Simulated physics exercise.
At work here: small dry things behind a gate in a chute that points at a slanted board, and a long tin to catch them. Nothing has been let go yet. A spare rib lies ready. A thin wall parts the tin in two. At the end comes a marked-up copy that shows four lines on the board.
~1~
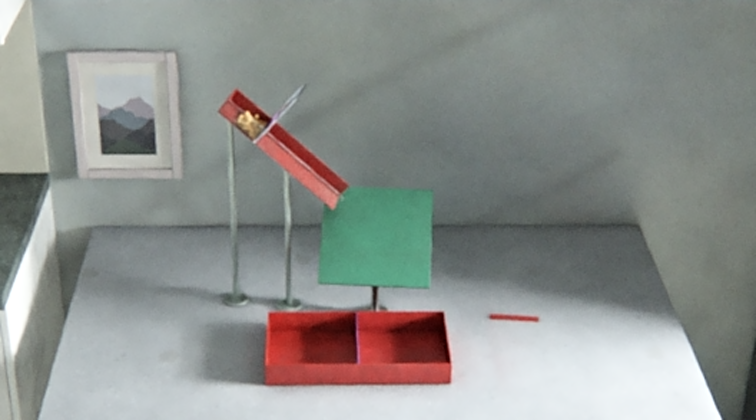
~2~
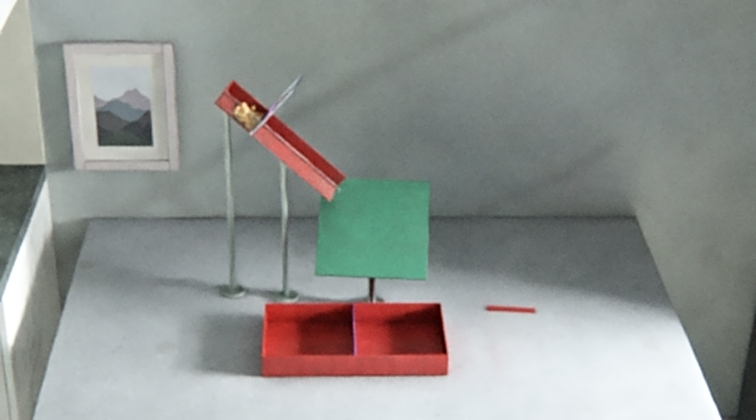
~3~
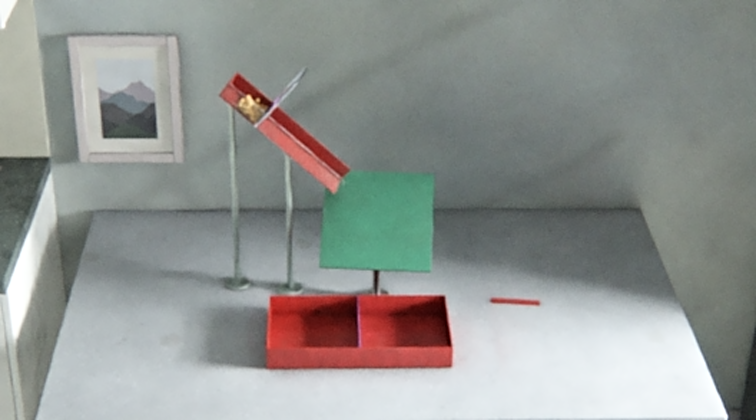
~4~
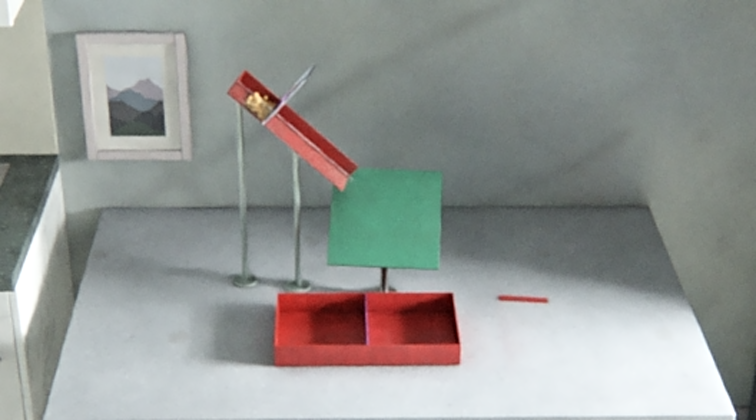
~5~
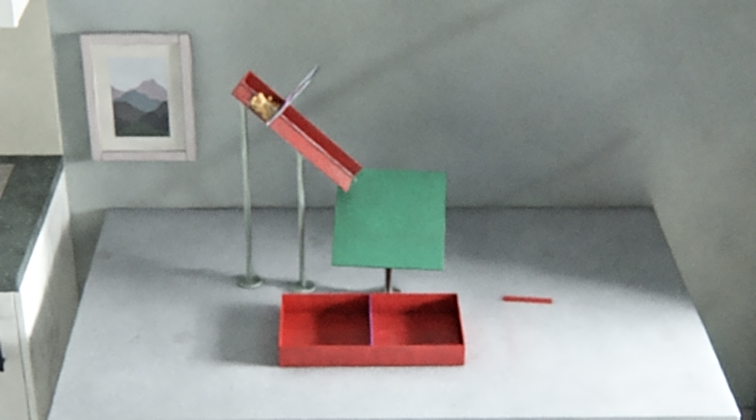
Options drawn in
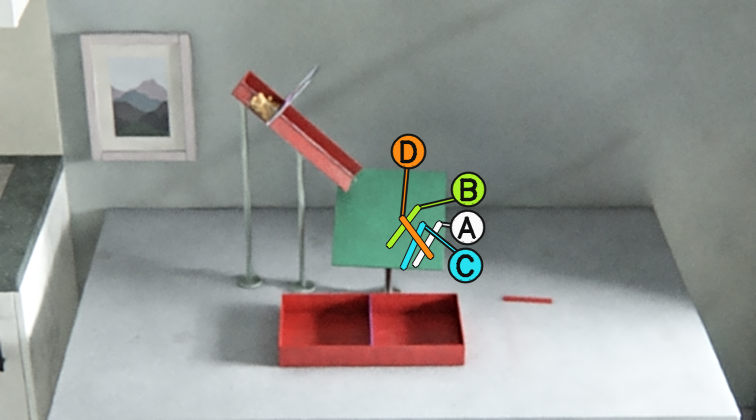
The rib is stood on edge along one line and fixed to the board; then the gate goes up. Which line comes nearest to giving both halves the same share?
B beats the others.
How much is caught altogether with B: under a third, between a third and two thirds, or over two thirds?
Line B gives over two thirds.
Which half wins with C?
The right half.
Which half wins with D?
The right half.
On the marked copy, line A from (439, 223) to (415, 264); line B from (417, 207) to (389, 245); line C from (422, 224) to (403, 267); line D from (402, 218) to (430, 256).
Choosing A, of what is caught, a stray few in the left half, nearly all in the right.
Choosing B, of what is caught, about half in the left half, about half in the right.
Choosing C, of what is caught, a small part in the left half, nearly all in the right.
Choosing D, of what is caught, none in the left half, all in the right.
